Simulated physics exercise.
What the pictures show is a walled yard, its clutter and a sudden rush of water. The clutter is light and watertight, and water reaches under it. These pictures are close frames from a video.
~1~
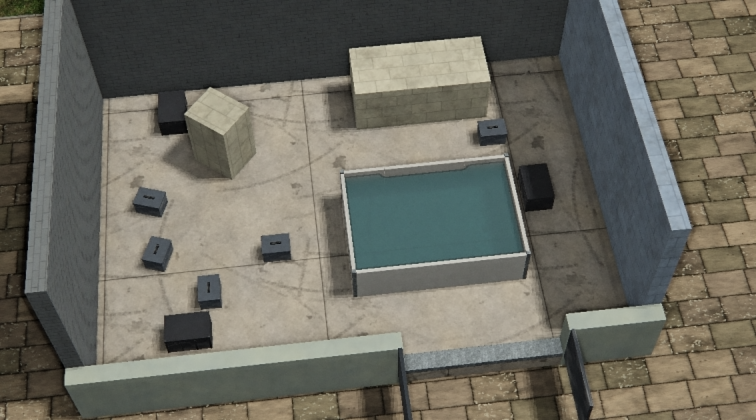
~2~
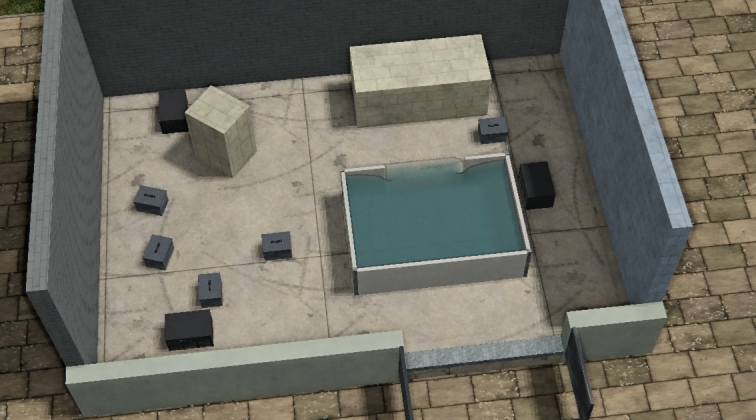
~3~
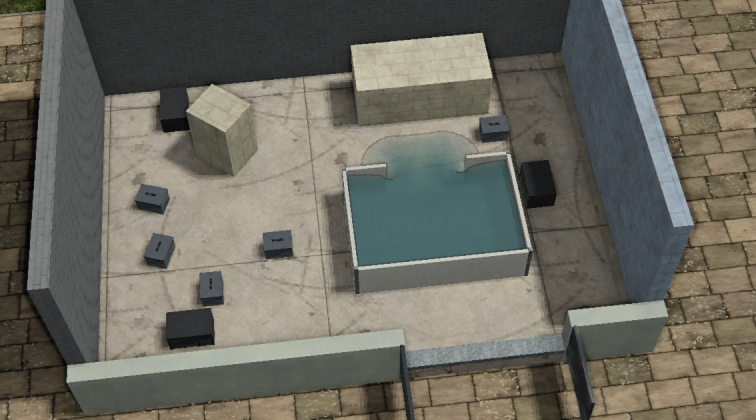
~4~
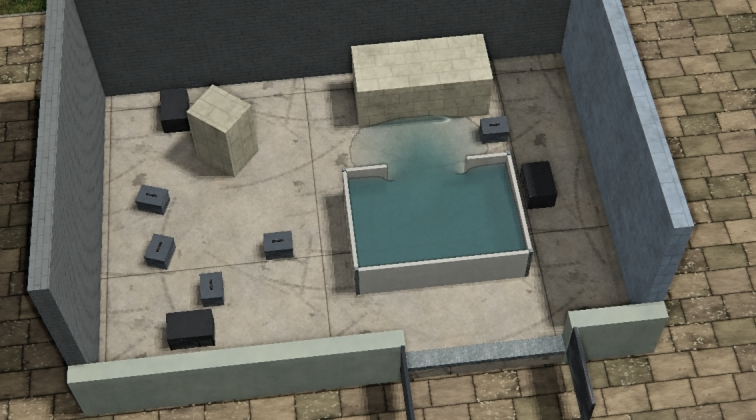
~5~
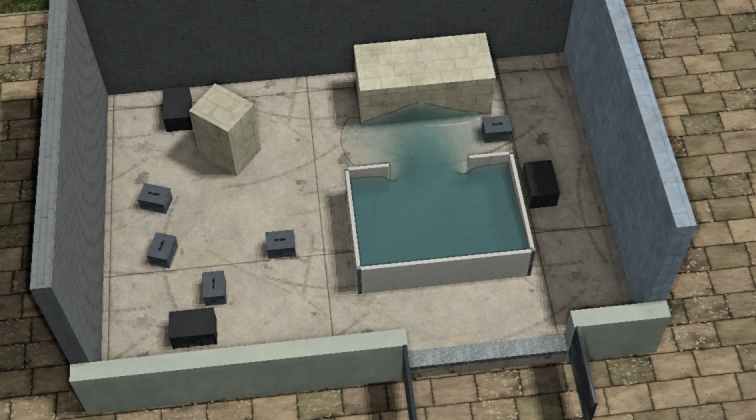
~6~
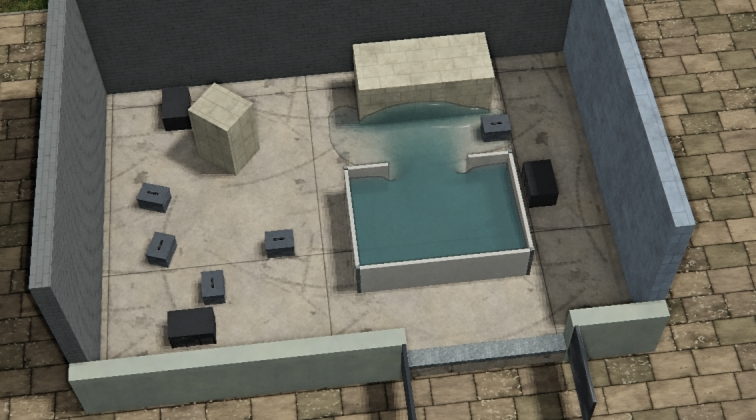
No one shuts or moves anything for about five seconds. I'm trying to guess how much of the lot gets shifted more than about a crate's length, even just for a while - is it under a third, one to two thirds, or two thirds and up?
My guess is one to two thirds.
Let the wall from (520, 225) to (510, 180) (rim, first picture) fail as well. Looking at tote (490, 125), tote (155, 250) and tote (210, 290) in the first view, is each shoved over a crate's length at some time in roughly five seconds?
In the order asked: Goes the distance, then never gets that far, then never gets that far.
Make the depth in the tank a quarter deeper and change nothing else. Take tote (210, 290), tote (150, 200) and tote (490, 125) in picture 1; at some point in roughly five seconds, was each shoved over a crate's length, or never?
Taking them as listed, the first stopped before it, the second reached the mark and the third reached the mark.
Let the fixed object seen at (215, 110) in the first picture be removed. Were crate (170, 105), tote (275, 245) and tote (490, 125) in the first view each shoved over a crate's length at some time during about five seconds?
Went a long way, then never got far, then went a long way.
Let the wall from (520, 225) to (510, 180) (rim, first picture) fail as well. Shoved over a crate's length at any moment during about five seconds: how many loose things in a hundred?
It comes out at roughly 20 per cent.
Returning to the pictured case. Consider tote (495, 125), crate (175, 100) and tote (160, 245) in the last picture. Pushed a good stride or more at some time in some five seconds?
Object by object as listed: Got well clear, then got well clear, then got well clear.
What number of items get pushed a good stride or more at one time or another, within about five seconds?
4.
A moment on, 0 of 8 are well off their spots; 0 afloat.
Next, 1 of 8 are well off their spots; 1 afloat.
Later, 3 of 8 are well off their spots; 2 afloat.
In the end, 4 of 8 are well off their spots, and 4 have been at some point; 6 afloat.
